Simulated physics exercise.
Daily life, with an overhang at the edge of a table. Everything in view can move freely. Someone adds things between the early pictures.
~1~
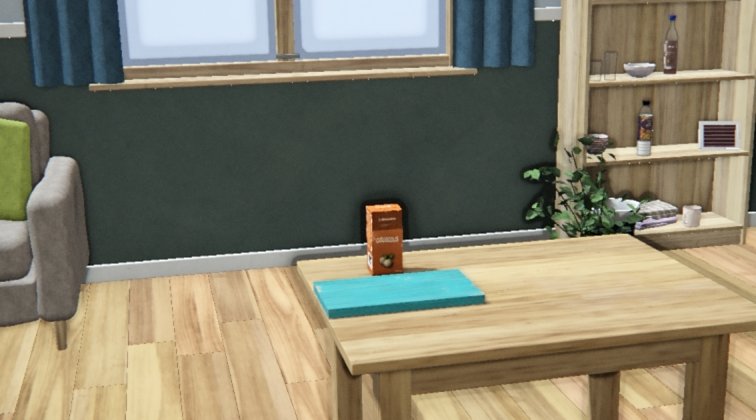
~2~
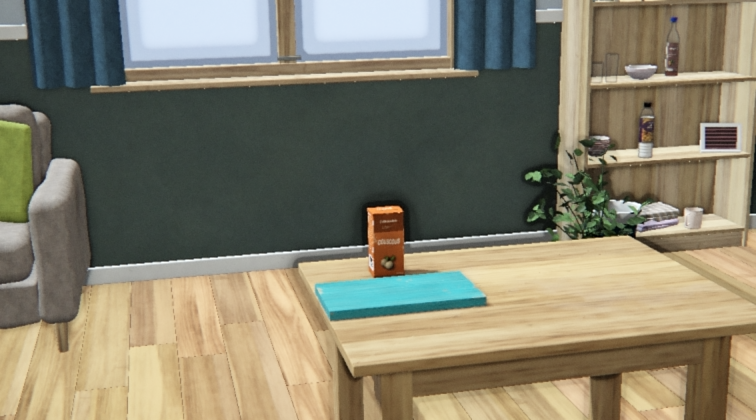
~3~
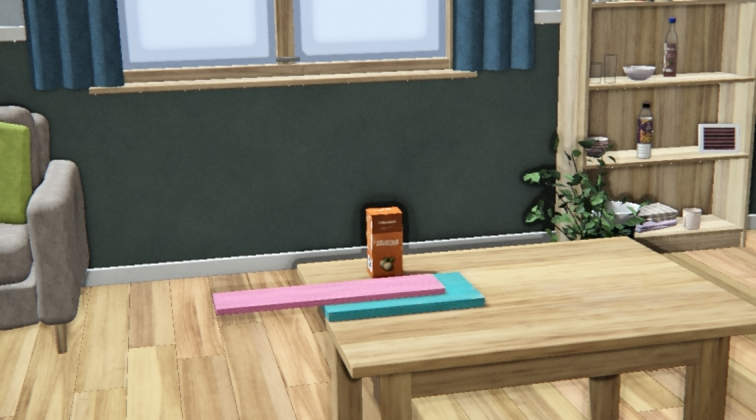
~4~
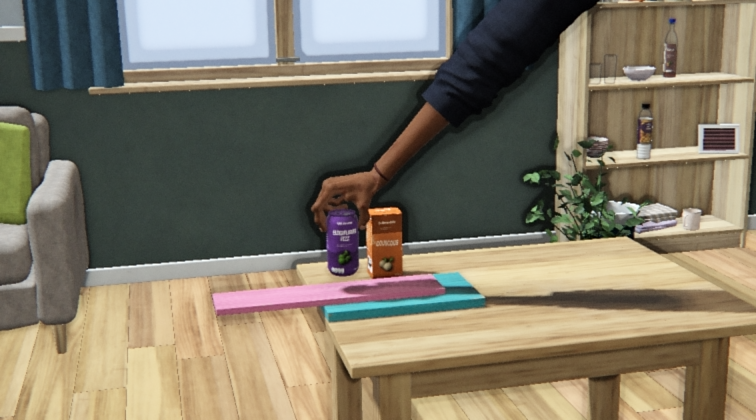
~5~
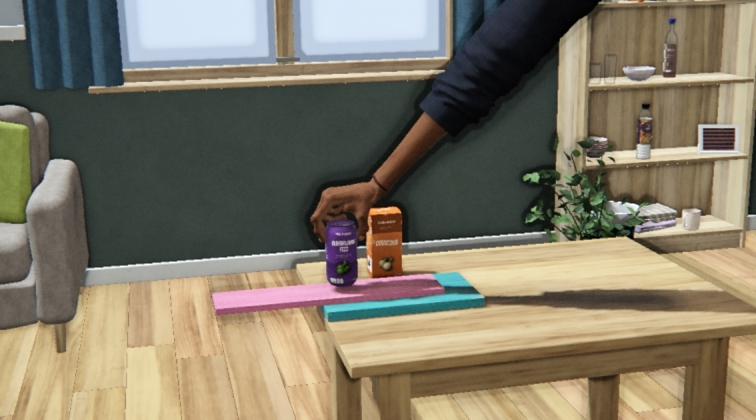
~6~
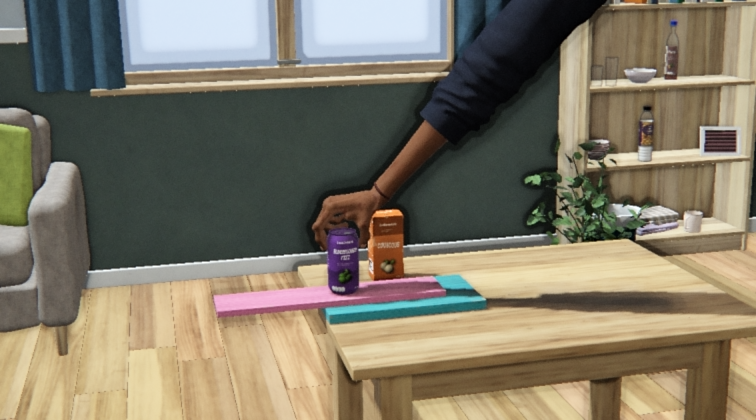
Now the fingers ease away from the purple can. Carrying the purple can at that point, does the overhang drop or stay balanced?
My bet is it will be secure.
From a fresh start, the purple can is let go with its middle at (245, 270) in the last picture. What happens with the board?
In that case it drops.
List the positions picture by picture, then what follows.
In the first picture, the last thing is not in view yet.
In the second picture, the last thing is not in view yet; orange carton (386, 242).
In the third picture, the last thing is not in view yet; turquoise slab (397, 296).
The fourth picture shows coming down; purple can (343, 243); pink board (329, 294).
The fifth picture shows coming down; purple can (342, 253); orange carton (384, 243).
The sixth picture shows set down, still held; purple can (343, 262); turquoise slab (398, 298).
Then, 0.60 s on from there, no change.
Then, 1.30 s on from there, purple can resting near (343, 262).
Then, 1.80 s on from there, things are still on the move.
Then, 2.30 s on from there, no change.
In the end, all 4 unmoved. At the end, from the last picture's camera, purple can near (343, 262). The board keeps its balance.
